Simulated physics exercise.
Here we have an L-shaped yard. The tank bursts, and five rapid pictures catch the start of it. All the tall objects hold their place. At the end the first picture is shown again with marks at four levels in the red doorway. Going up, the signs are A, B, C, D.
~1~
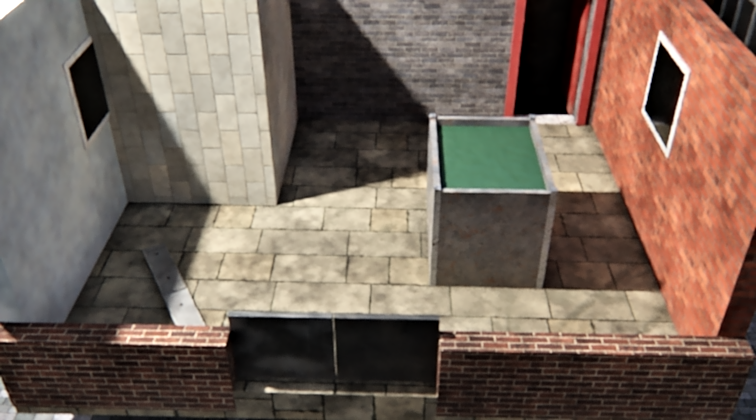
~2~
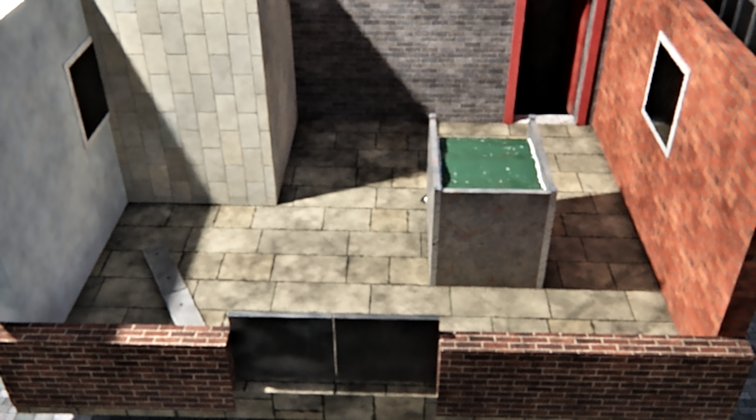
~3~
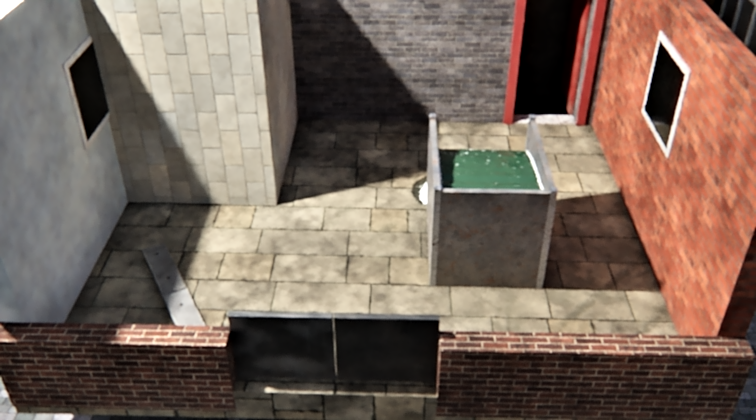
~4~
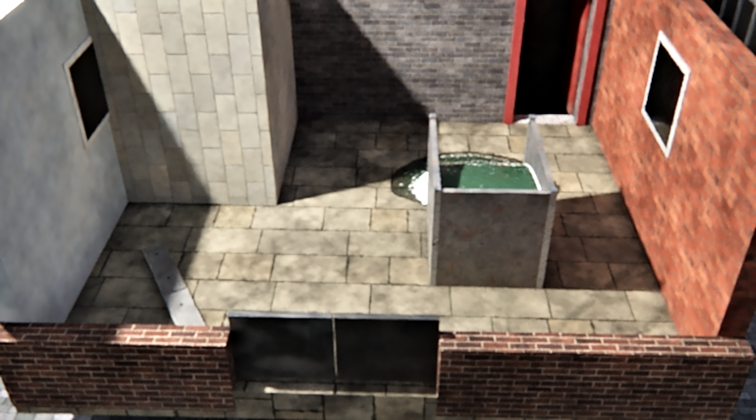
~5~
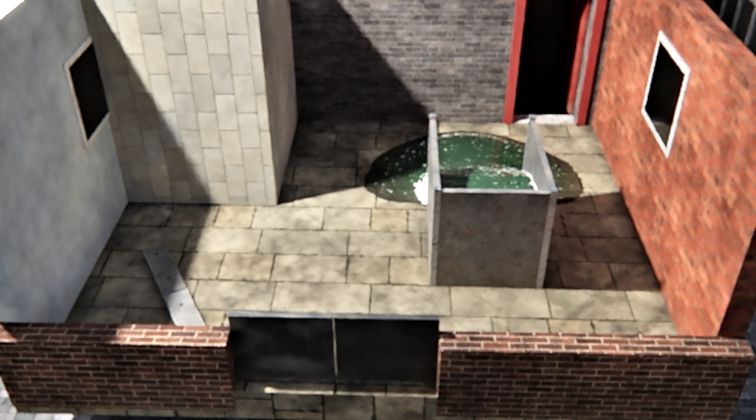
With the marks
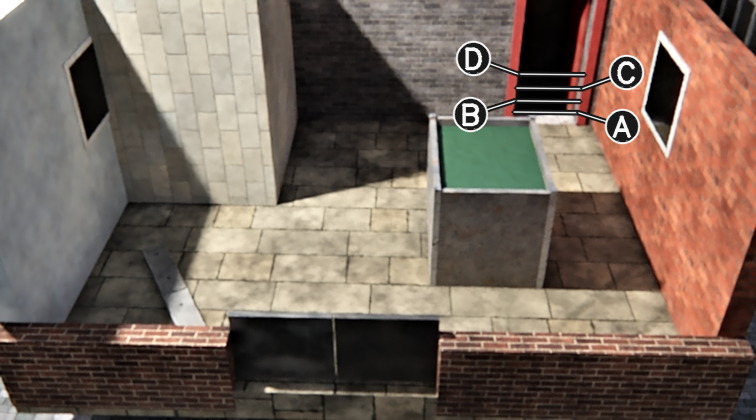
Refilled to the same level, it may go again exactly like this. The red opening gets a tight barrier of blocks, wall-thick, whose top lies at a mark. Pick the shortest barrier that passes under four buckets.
The limit is B.
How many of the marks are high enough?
Three.
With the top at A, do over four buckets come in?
Yes, it does.
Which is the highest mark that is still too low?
A it is.
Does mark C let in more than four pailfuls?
No, that is safe.
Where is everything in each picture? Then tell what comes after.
The first frame shows water in the tank at rest, its middle at (488, 158); foot of the red doorway at (544, 124); shut gate at (334, 324).
In the second frame, water covers 1 % of the ground, its front hidden from here.
In the third frame, water covers 4 % of the ground, its front hidden from here.
The fourth frame shows front seen at (401, 177), 8 % of the ground wet.
The fifth frame shows front seen at (387, 155), 15 % of the ground wet.
On the marked copy, A at (545, 112); B at (547, 101); C at (549, 88); D at (551, 74); from the bottom up A, B, C, D.
With A, about 11 bucketfuls get in.
With B, a bucket or two gets in.
With C, a splash gets over, under a bucket.
With D, nothing gets over.
